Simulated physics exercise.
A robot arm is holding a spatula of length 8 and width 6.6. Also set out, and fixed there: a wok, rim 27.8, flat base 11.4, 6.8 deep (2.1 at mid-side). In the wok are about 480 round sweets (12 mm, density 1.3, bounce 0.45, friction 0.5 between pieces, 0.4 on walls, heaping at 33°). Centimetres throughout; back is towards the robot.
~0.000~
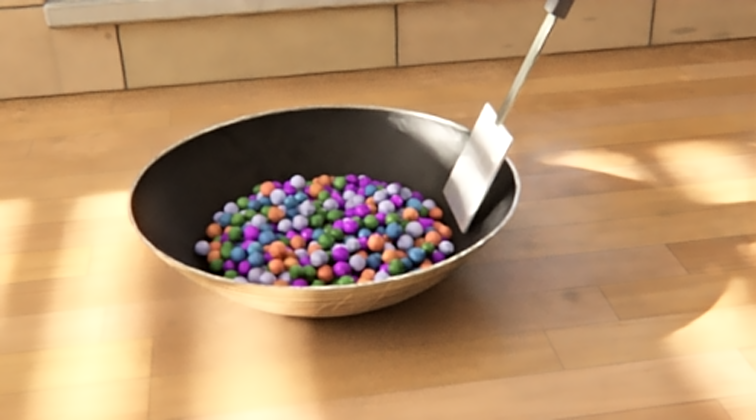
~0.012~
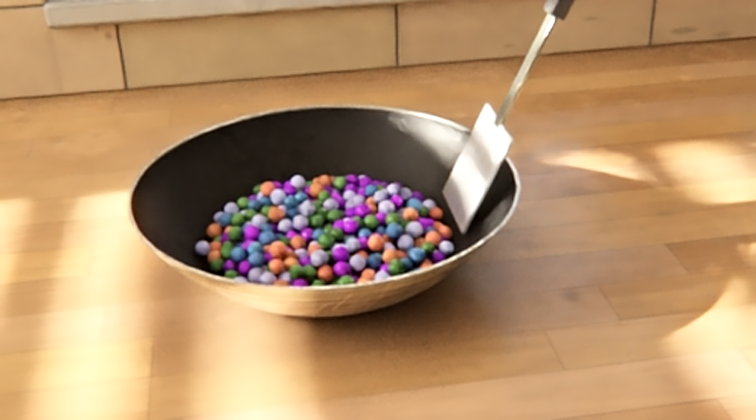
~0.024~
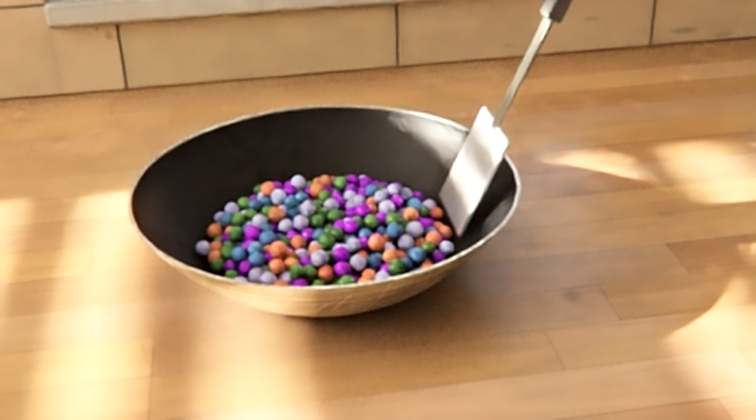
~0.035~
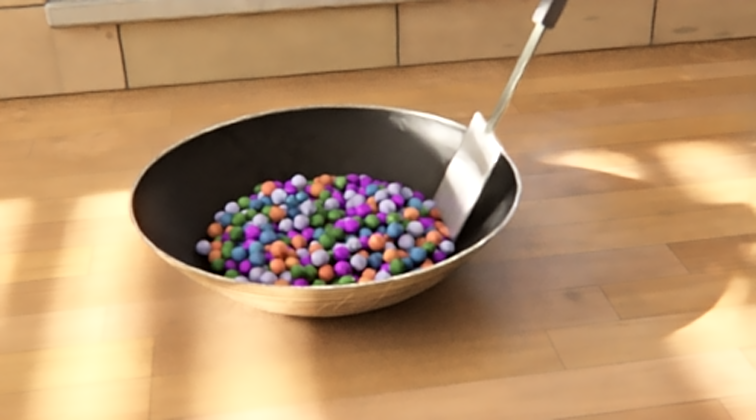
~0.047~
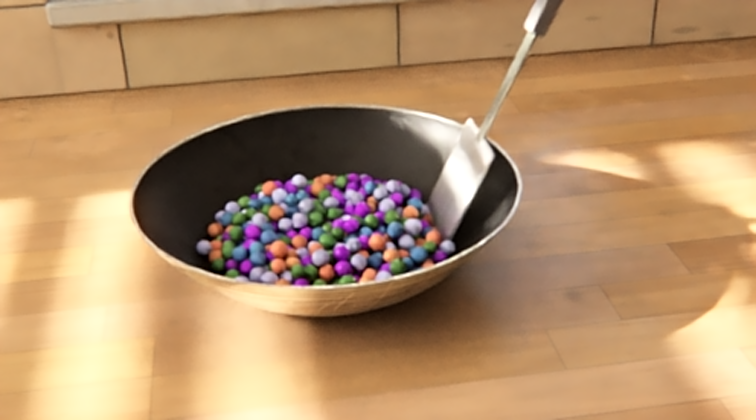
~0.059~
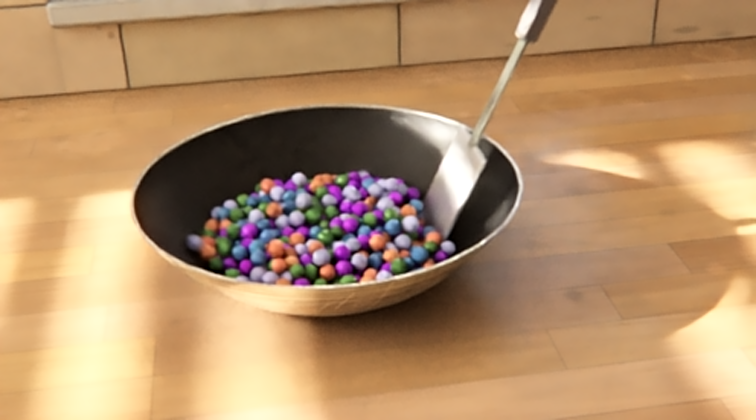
The clip opens on a dark wok of small purple, green, orange, blue and pale balls on a sunlit wooden counter, a metal spatula leaning inside its right edge. After barely moving at first, the spatula slides left and slightly down against the balls, nudging the nearest ones slightly.
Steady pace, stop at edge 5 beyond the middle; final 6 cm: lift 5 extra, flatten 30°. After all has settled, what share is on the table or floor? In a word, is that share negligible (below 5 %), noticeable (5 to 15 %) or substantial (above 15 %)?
In a word, negligible.
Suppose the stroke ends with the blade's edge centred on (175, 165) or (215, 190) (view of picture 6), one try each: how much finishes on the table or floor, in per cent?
Roughly 20 and 5 per cent.
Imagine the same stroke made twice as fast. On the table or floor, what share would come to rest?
I'd say close to 10 per cent.
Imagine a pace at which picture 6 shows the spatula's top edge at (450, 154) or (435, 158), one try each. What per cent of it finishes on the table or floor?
First try around 5 %, second try around 10 %.
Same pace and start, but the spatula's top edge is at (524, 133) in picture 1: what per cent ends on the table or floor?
Some 0 per cent.
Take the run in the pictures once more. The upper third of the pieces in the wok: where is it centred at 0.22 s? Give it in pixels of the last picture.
I'd say close to (238, 218).
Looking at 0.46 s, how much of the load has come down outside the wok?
Roughly 0 percent.
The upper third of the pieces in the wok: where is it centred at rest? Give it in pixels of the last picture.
(222, 227).
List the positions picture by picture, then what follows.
The first frame shows the spatula top edge at (500, 120), sloping 65°; upper third of the load around (325, 227), from x 205 to 445, top at y 180; 485 in the wok.
The second frame shows the spatula top edge at (499, 121), sloping 65°; upper third of the load around (325, 227), from x 205 to 445, top at y 180.
The third frame shows the spatula top edge at (496, 124), sloping 65°; upper third of the load around (326, 227), from x 205 to 445, top at y 180.
The fourth frame shows the spatula top edge at (489, 130), sloping 65°; upper third of the load around (326, 227), from x 205 to 445, top at y 180.
The fifth frame shows the spatula top edge at (481, 137), sloping 65°; upper third of the load around (327, 226), from x 205 to 450, top at y 180.
The sixth frame shows the spatula top edge at (473, 143), sloping 65°; upper third of the load around (323, 225), from x 195 to 450, top at y 180; 485 in the wok.
After 0.14 s, sloping 65°, highest piece 8 above the table; 485 in the wok.
After 0.22 s, sloping 52°, highest piece 8 above the table; 482 in the wok, 3 on the blade or in flight.
After 0.46 s, sloping 35°, highest piece 7 above the table; 482 in the wok, 3 on the table or floor.
After 1.51 s, sloping 35°, highest piece 7 above the table; 482 in the wok, 3 on the table or floor.
In the end, 482 in the wok, 3 on the table or floor. That is 1 % on the table or floor.
